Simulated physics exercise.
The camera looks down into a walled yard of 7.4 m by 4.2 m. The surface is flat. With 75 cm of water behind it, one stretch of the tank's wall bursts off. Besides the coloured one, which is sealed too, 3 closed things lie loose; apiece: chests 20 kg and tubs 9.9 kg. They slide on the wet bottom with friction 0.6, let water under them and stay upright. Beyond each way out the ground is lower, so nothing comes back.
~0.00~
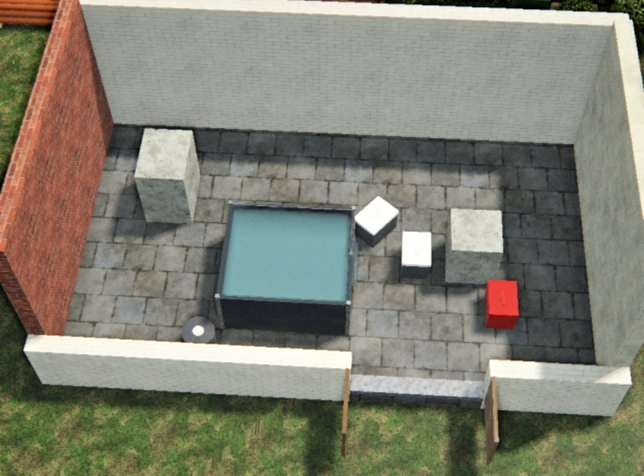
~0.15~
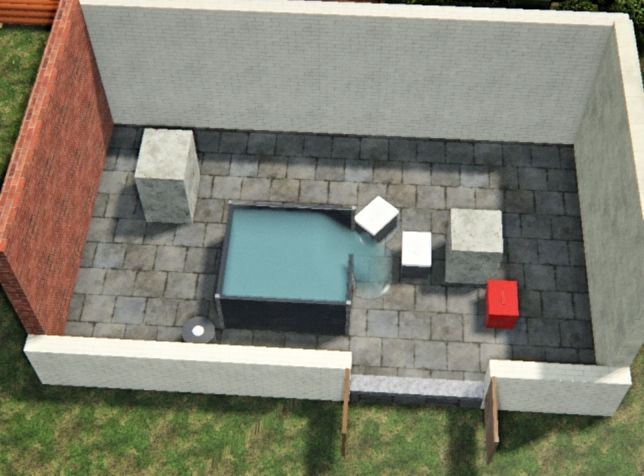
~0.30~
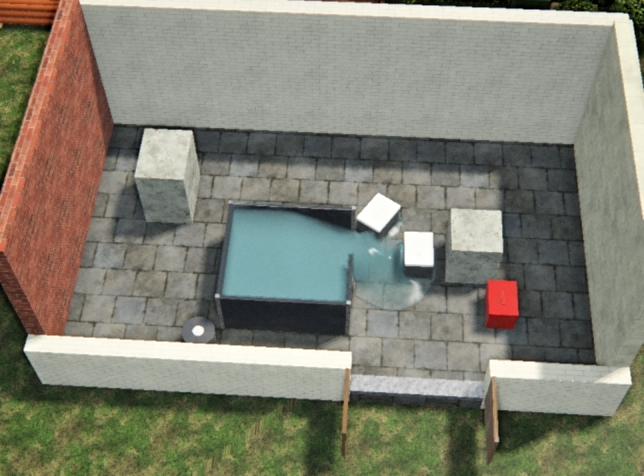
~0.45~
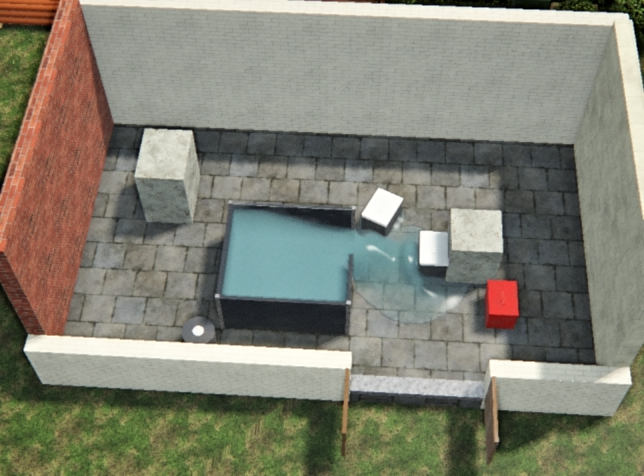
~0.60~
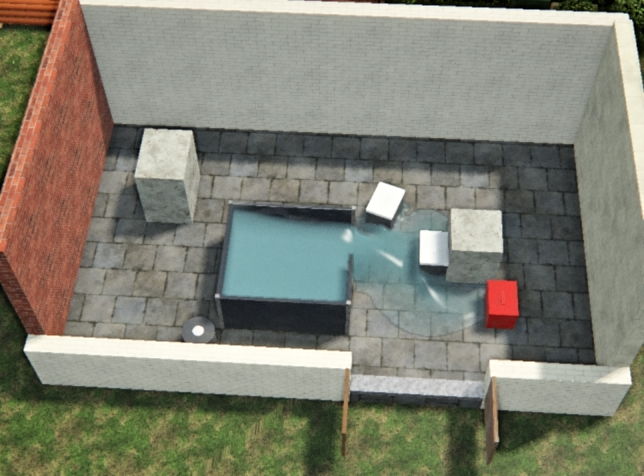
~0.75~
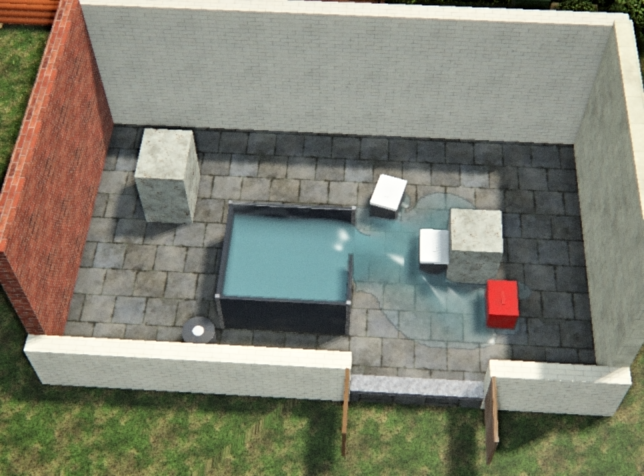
Water pours through an opening in the right side of a dark-walled tank and spreads in a thin, clear sheet across grey paving, nudging two white boxes rightward, one turning as it shifts, the other stopping beside a pale block. A red box at right stays put as water reaches it, like another pale block at left. The steady high view shows a walled yard, brick at left, grass outside.
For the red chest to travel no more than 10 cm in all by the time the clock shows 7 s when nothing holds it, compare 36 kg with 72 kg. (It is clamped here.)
I expect that only the higher weight holds it.
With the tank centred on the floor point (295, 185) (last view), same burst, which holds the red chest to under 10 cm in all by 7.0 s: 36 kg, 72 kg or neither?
In that case the lower weight is enough.
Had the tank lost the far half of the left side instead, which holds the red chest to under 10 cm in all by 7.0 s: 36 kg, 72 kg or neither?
Then the lower weight is enough.
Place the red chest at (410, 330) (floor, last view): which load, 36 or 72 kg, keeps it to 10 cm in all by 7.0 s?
Either load holds.
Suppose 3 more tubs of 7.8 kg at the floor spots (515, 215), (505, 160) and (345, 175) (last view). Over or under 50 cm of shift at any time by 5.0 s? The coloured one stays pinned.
In that order: More, more, less.
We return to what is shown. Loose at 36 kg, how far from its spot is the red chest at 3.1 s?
Roughly 40 cm.
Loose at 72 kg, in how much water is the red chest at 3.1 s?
Roughly 6 cm.
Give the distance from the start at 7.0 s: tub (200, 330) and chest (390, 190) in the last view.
In that order: 0 cm, 100 cm.
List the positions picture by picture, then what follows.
The first picture shows the red chest at (503, 298), on the bottom; 2.6 m2 under water; 0 of 4 have shifted.
The second picture shows the red chest at (503, 298), on the bottom; water covers 3.1 m2; 0 of 4 have shifted.
The third picture shows the red chest at (503, 298), on the bottom; 3.6 m2 under water; 1 of 4 have shifted.
The fourth picture shows the red chest at (503, 298) rests on the ground; 4.4 m2 under water; 2 of 4 have shifted.
The fifth picture shows the red chest at (503, 298) rests on the ground; 5.4 m2 under water; 2 of 4 have shifted.
The sixth picture shows the red chest at (503, 298), on the bottom; water covers 6.3 m2; 2 of 4 have shifted.
After 1.4 s the red chest would be 19 cm from its start with 36 kg and 0 cm from its start with 72 kg; 9 cm of water round it then.
After 3.1 s the red chest would be 37 cm from its start with 36 kg and 0 cm from its start with 72 kg; 6 cm of water round it then.
After 4.9 s the red chest would be 37 cm from its start with 36 kg and 0 cm from its start with 72 kg; 8 cm of water round it then.
After 7.0 s the red chest would be 37 cm from its start with 36 kg and 0 cm from its start with 72 kg; 10 cm of water round it then.
